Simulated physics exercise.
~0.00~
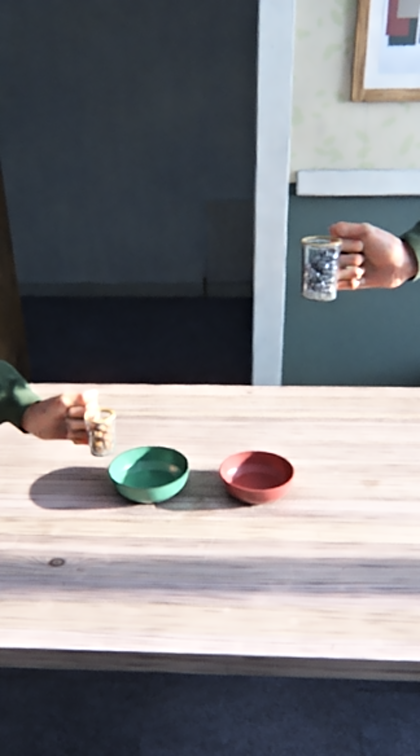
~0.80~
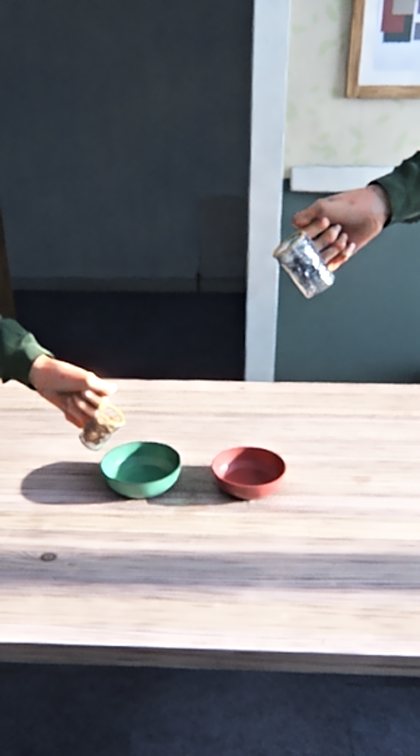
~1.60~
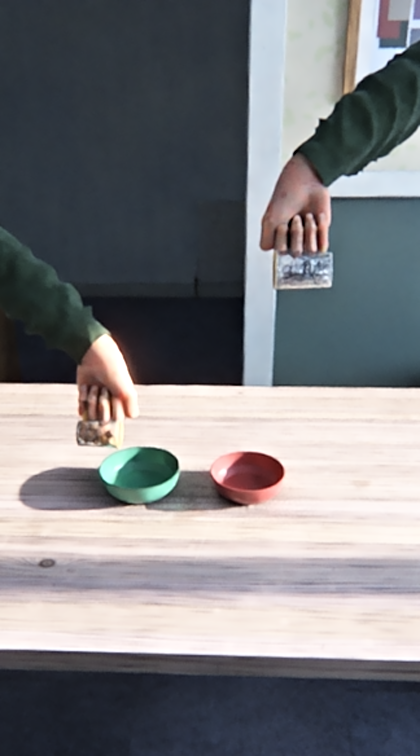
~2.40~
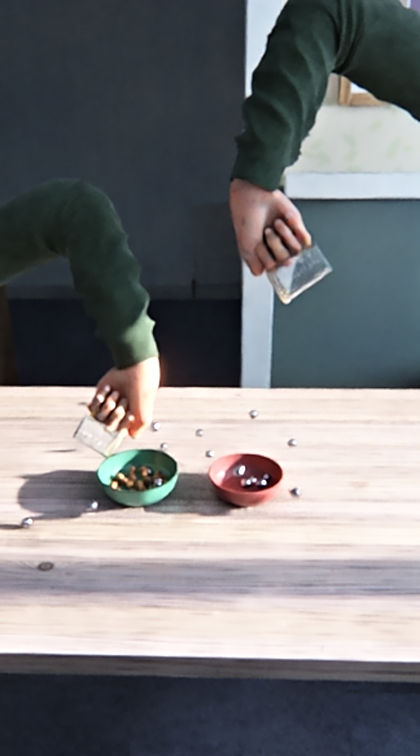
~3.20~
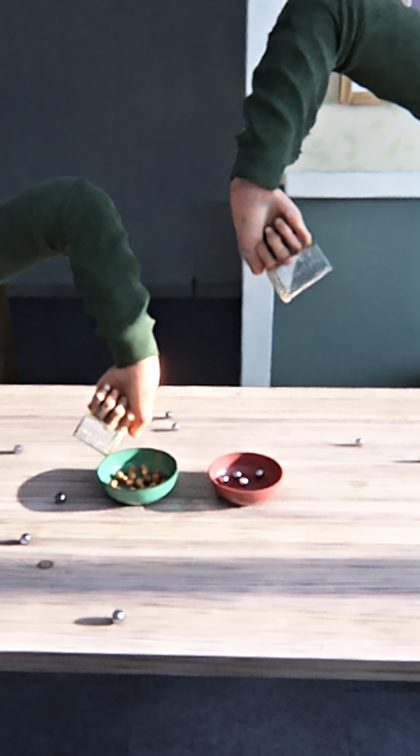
At a wooden table, two hands tip glass cups over a green dish on the left and a red dish on the right; the low left cup's brown pieces all settle in the green dish, while most silvery balls from the higher right cup scatter outside the red one.
